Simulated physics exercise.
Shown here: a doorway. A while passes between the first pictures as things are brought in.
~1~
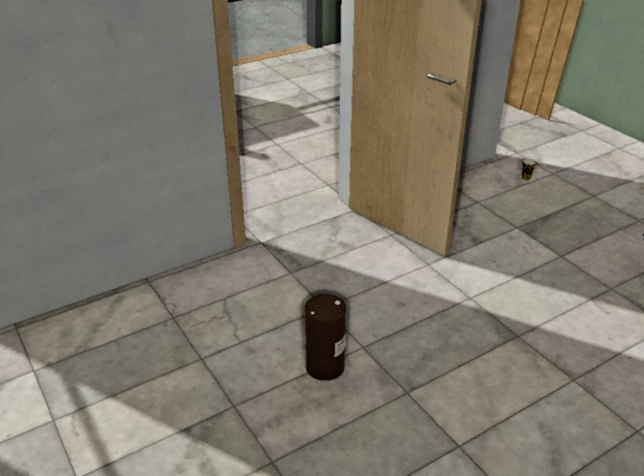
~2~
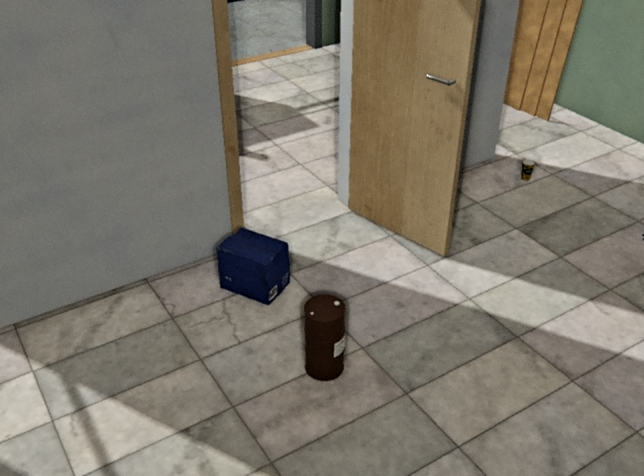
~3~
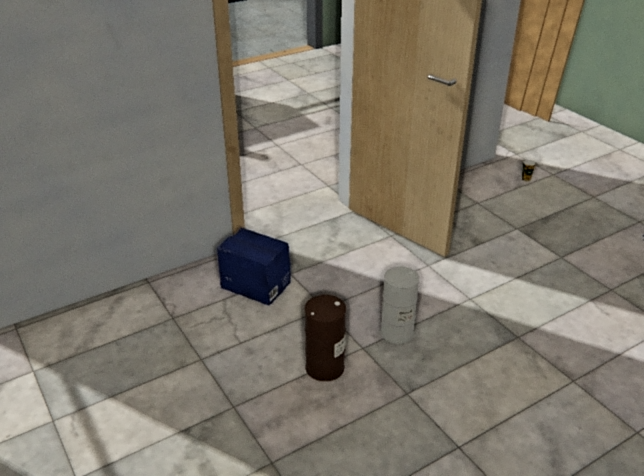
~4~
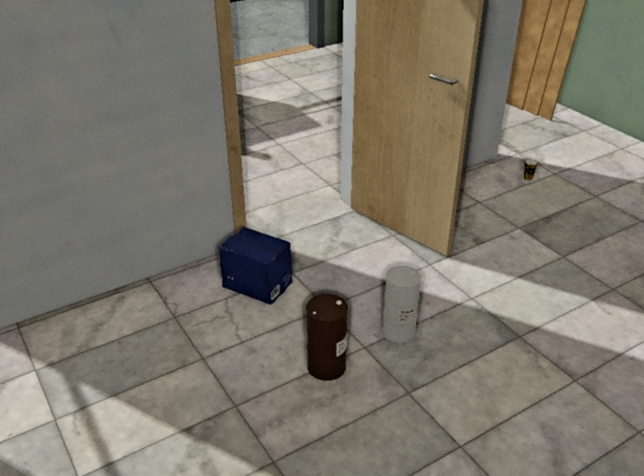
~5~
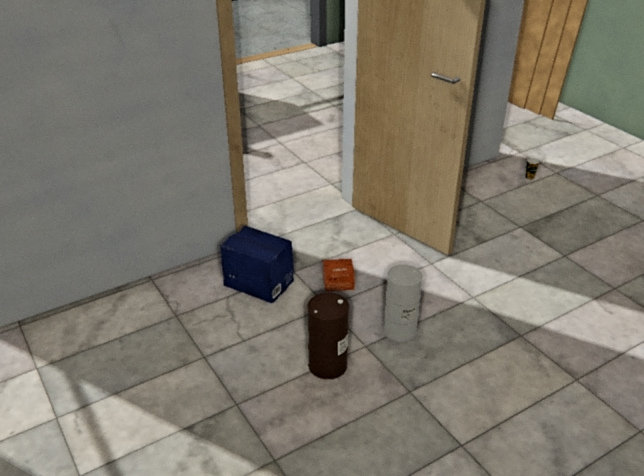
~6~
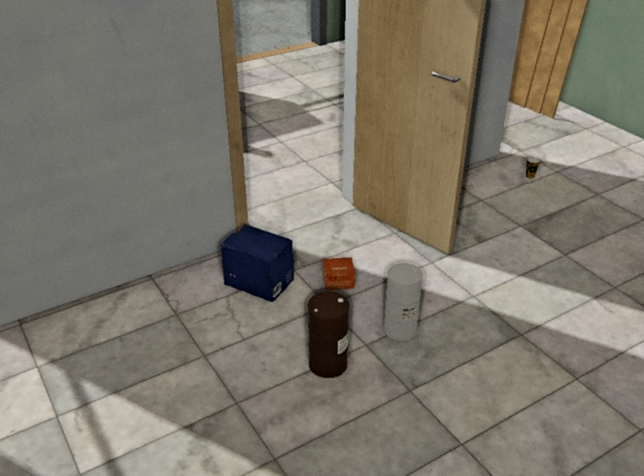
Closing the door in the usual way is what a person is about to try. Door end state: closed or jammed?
Closed.
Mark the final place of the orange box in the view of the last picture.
Around (307, 277).
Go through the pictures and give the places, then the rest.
The first picture shows door wide open and still.
The second picture shows door wide open and still; blue box (254, 266).
The third picture shows door wide open and still; brown canister (325, 339); white canister (399, 306).
The fourth picture shows door wide open and still; blue box (256, 265); brown canister (327, 338).
The fifth picture shows door wide open and still; white canister (402, 304); blue box (258, 264).
The sixth picture shows door wide open and still; orange box (339, 274); brown canister (328, 335).
Then, 1.40 s on from there, door at 61°.
Then, 1.90 s on from there, door at 39°; orange box shifted about its own width near (309, 276).
In the end, door at 0°; moved from the start, orange box; the other 3 unmoved. At the end, from the last picture's camera, orange box near (307, 277).
